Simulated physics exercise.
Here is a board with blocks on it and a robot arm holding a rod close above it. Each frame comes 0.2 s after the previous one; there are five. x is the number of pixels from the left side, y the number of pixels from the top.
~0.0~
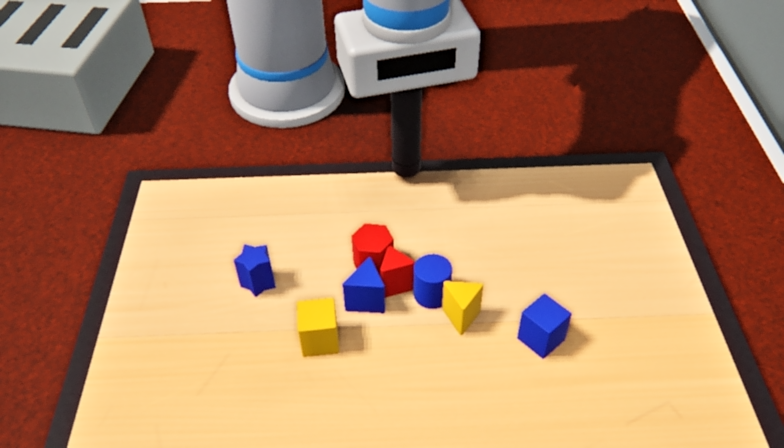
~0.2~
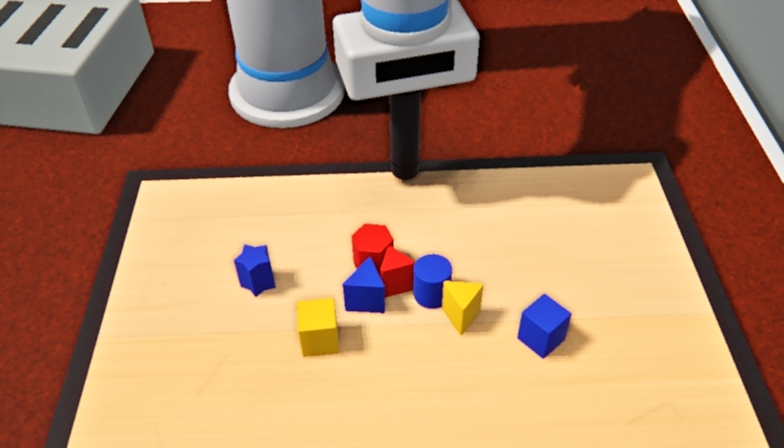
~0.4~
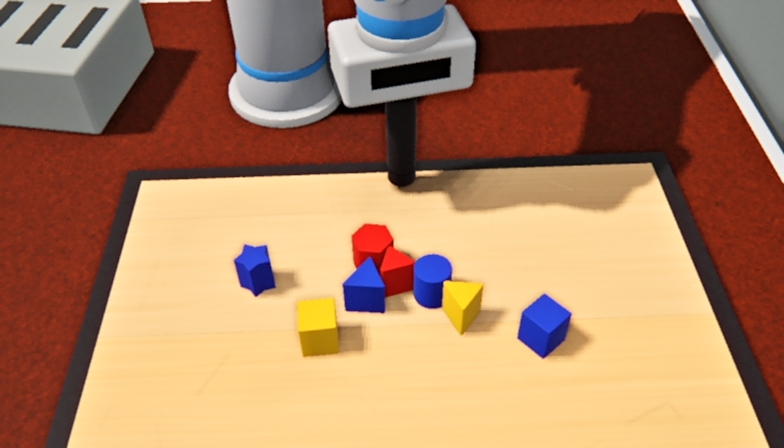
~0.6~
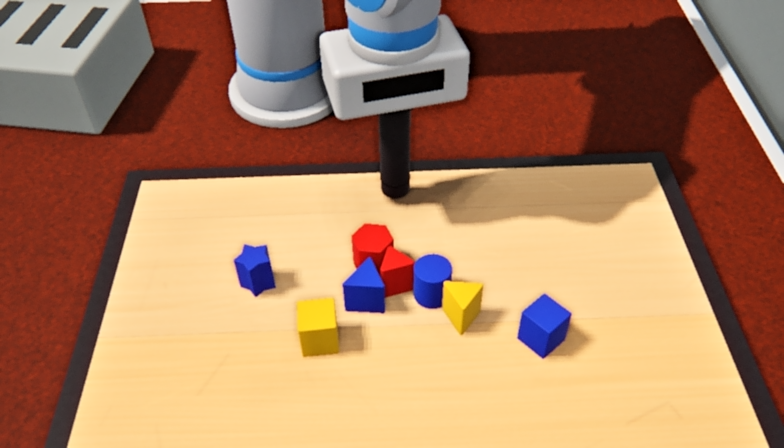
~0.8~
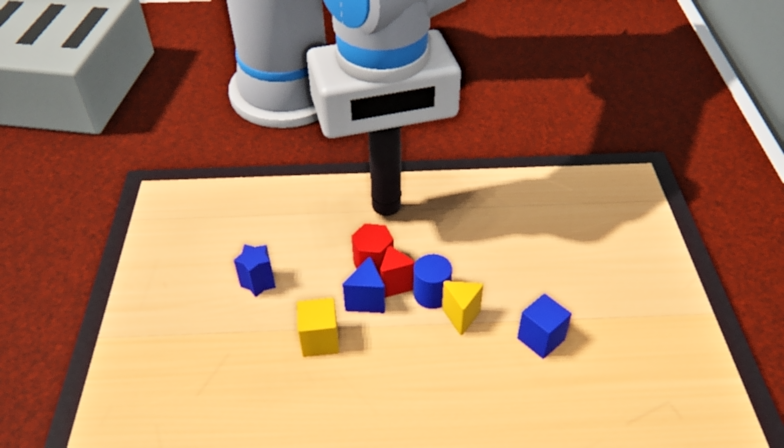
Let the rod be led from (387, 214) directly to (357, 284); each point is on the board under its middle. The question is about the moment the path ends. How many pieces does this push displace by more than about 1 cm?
I'd say three or more blocks get shifted by more than about 1 cm.
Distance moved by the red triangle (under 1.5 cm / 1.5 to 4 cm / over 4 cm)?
1.5-4 cm.
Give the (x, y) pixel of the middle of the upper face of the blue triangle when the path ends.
My prediction: (362, 320).
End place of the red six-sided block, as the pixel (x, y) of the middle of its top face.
My prediction: (362, 285).
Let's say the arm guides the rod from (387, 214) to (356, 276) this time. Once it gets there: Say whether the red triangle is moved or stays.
Once the path is done, it is somewhere new.
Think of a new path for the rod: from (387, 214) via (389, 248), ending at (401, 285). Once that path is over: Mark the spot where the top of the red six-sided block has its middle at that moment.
In the picture, it is at (361, 255).
On the path given first. Halfway along, rod at (372, 241); blue triangle at (365, 280); red six-sided block at (370, 246); red triangle at (396, 265).
At the end, rod at (356, 277); blue triangle at (362, 320); red six-sided block at (362, 285), turned 35° anticlockwise; red triangle at (402, 280), turned 65° anticlockwise; blue disc at (436, 269).
